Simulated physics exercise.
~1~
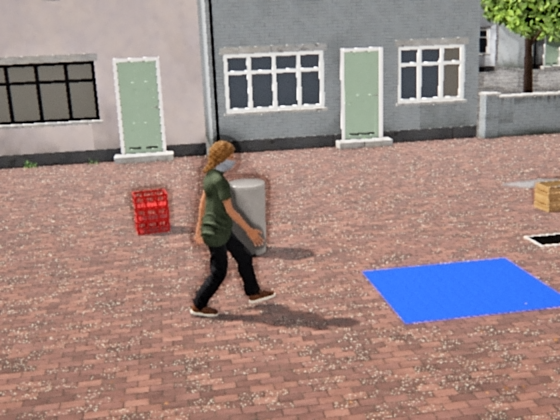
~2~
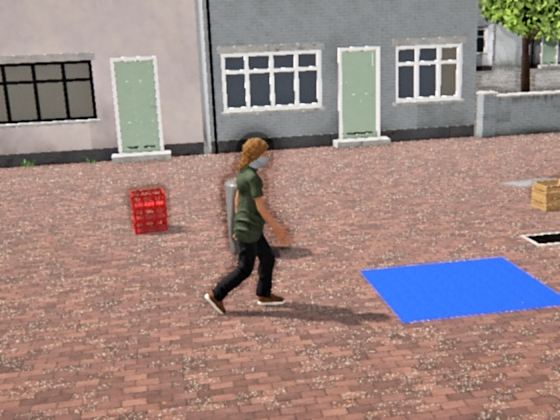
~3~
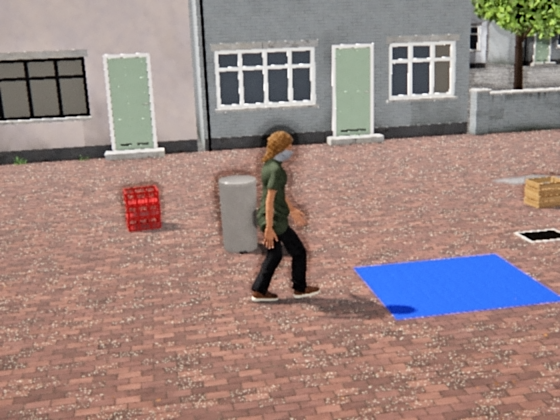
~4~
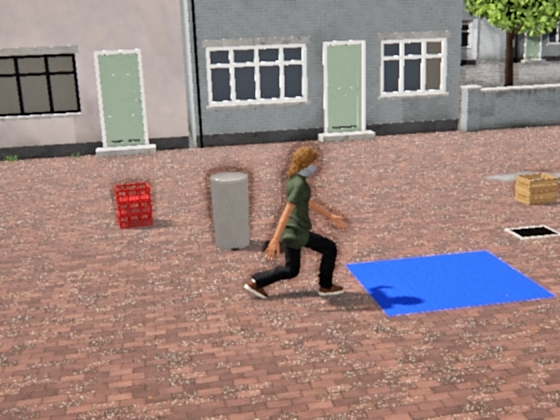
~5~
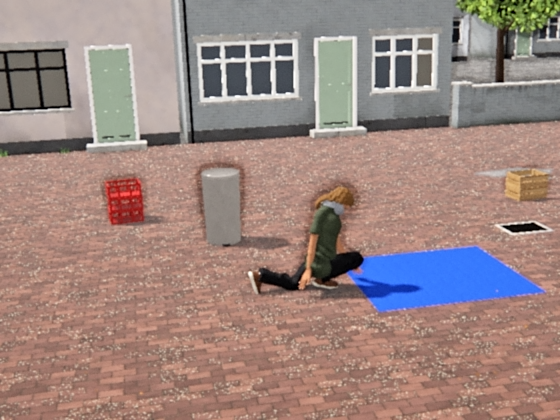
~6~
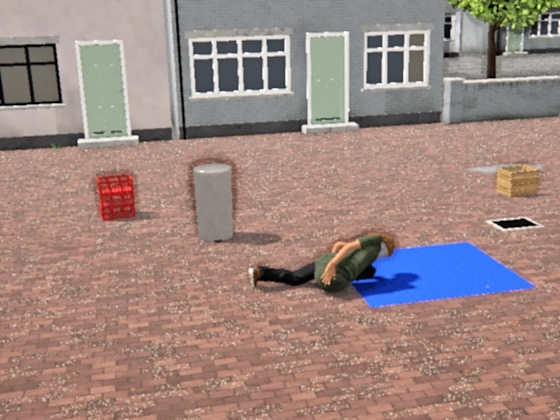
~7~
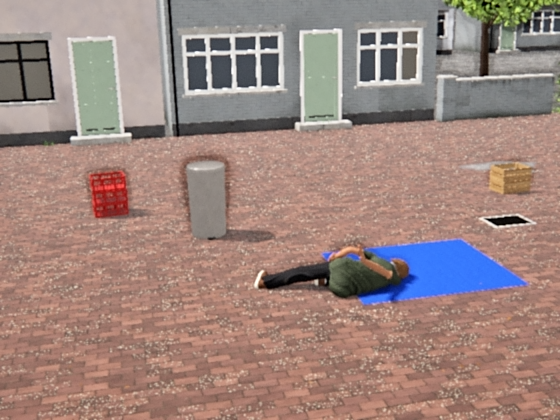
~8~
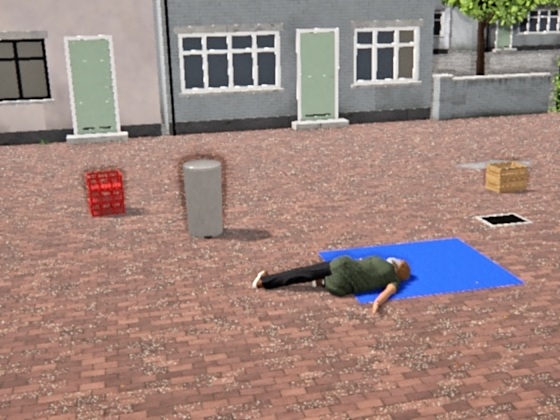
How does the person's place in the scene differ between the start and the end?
At the start the person is upright on the bricks beside the grey bin, well to the left of the blue mat. By the end the person is farther right and lower in view, lying with head and chest on the mat and hips and legs still on the bricks.
